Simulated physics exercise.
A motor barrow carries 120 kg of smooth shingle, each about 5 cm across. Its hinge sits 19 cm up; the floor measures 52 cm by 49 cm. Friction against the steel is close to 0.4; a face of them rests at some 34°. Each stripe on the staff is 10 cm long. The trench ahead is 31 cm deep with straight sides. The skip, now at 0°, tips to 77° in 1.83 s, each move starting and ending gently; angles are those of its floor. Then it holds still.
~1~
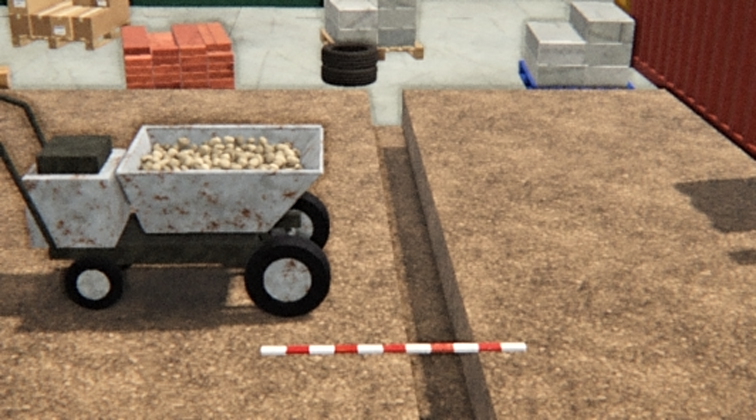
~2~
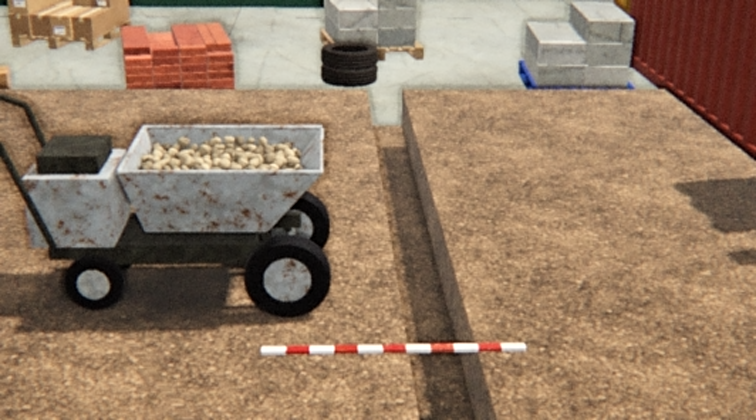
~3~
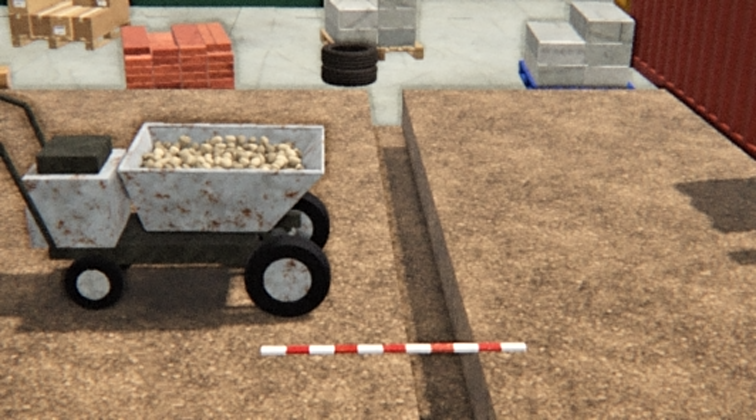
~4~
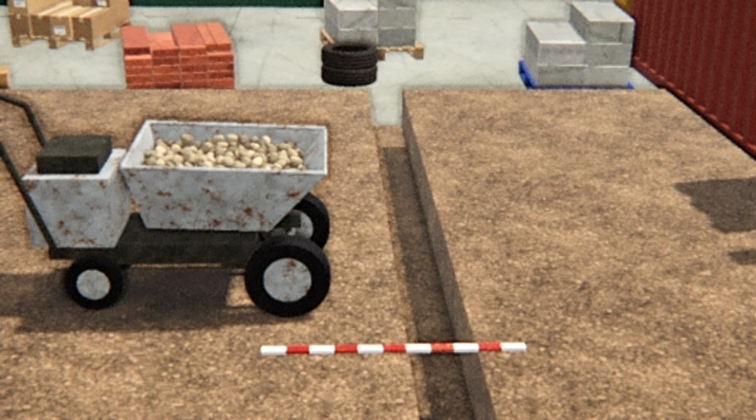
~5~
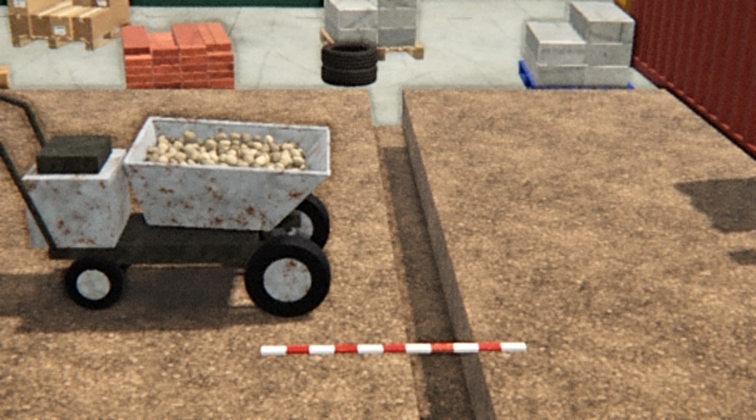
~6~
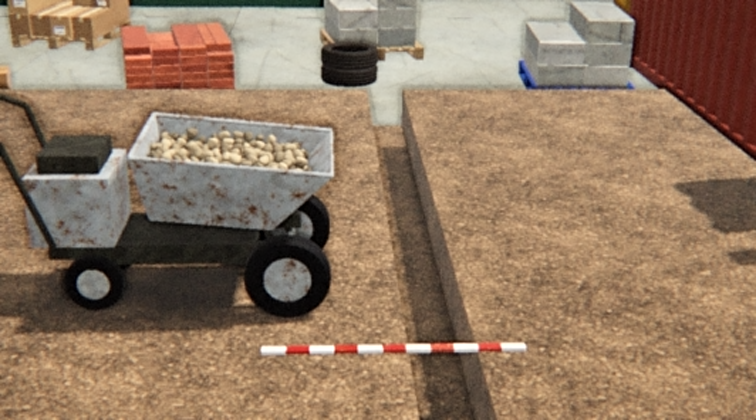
Rusty grey skip of pale rounded stones tilting slightly towards the right on a stationary motor barrow beside a narrow trench.
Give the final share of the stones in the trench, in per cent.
About 81 per cent.
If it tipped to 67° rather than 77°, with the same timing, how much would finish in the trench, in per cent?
In that case some 80 per cent.
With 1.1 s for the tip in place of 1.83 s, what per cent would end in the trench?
It would be near 75 per cent.
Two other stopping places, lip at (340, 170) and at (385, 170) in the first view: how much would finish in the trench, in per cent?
About 55 and 15 per cent.
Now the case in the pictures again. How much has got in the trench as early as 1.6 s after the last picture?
About 65 per cent by then.
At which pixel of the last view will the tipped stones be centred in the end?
Around (436, 322).
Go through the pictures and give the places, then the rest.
The first picture shows lip at (321, 172), floor tilted 0°, highest stones at (234, 149).
In the second picture, the skip is at 0°, its lip at (322, 173); the top of the load is at (234, 149).
The third picture shows lip at (323, 173), floor tilted 1°, highest stones at (220, 147).
The fourth picture shows lip at (326, 174), floor tilted 2°, highest stones at (212, 145).
The fifth picture shows lip at (329, 175), floor tilted 4°, highest stones at (193, 149).
The sixth picture shows lip at (333, 176), floor tilted 6°, highest stones at (189, 147).
Then, 1.1 s after the last picture the floor is at 65°, 95 % in the skip, 5 % in the trench; the foremost stones are at (434, 263).
Then, 1.6 s after the last picture the floor is at 77°, 18 % in the skip, 65 % in the trench, 17 % past the trench; the foremost stones are at (558, 281).
Then, 2.0 s after the last picture the floor is at 77°, 2 % in the skip, 79 % in the trench, 19 % past the trench; the foremost stones are at (603, 278).
Then, 3.9 s after the last picture the floor is at 77°, 0 % in the skip, 81 % in the trench, 19 % past the trench; the foremost stones are at (613, 278).
